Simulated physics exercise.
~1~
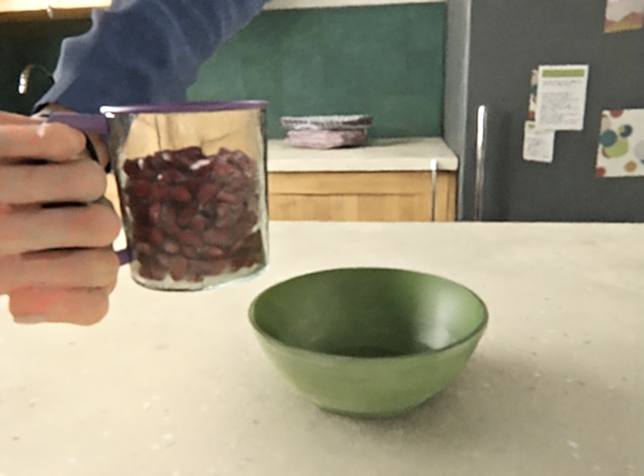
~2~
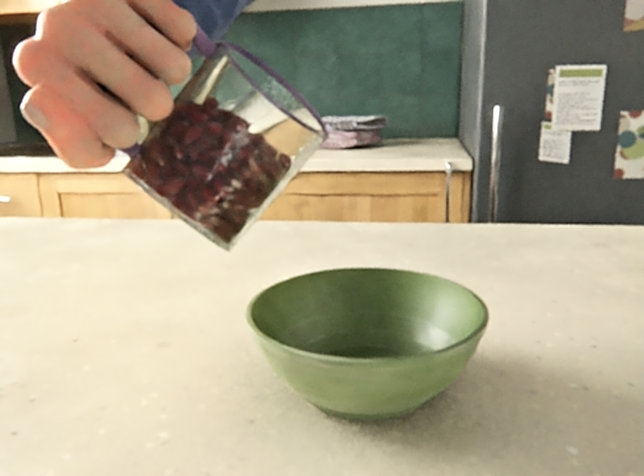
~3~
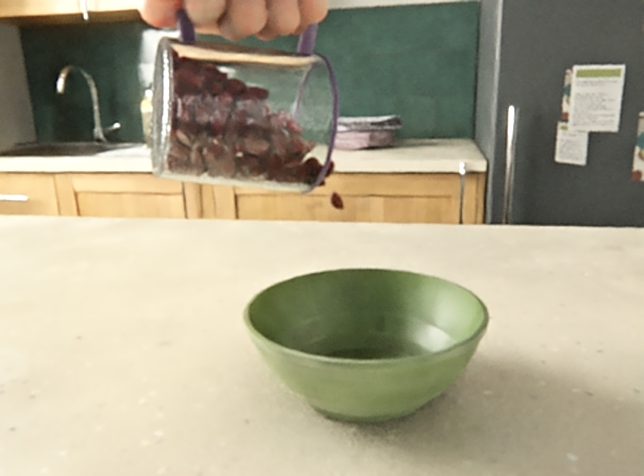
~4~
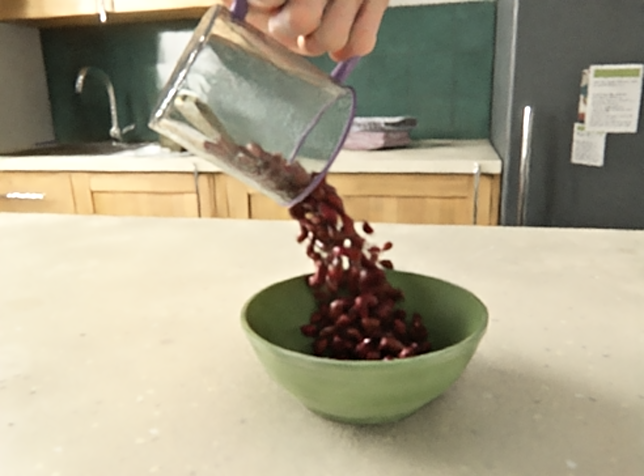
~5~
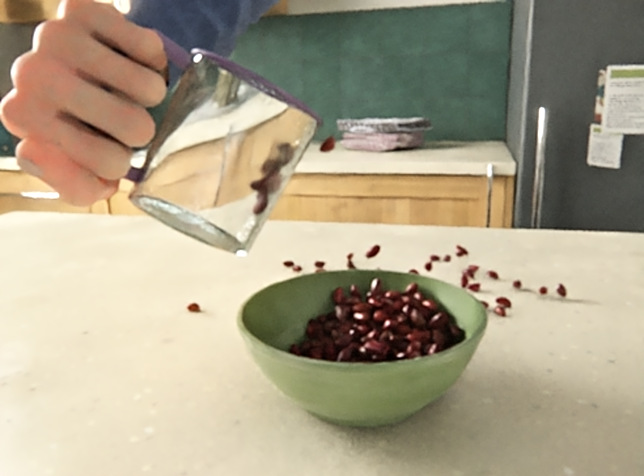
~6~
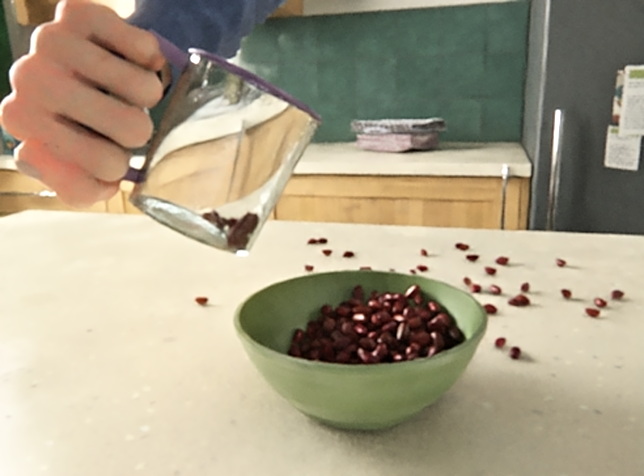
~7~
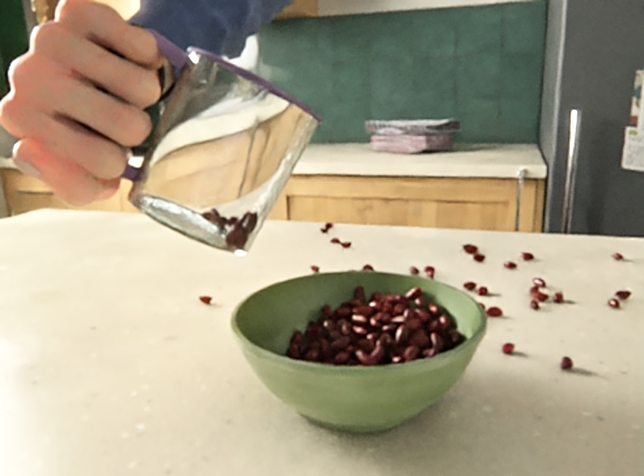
On a kitchen counter, a hand pours red beans into a green bowl, scattering some.
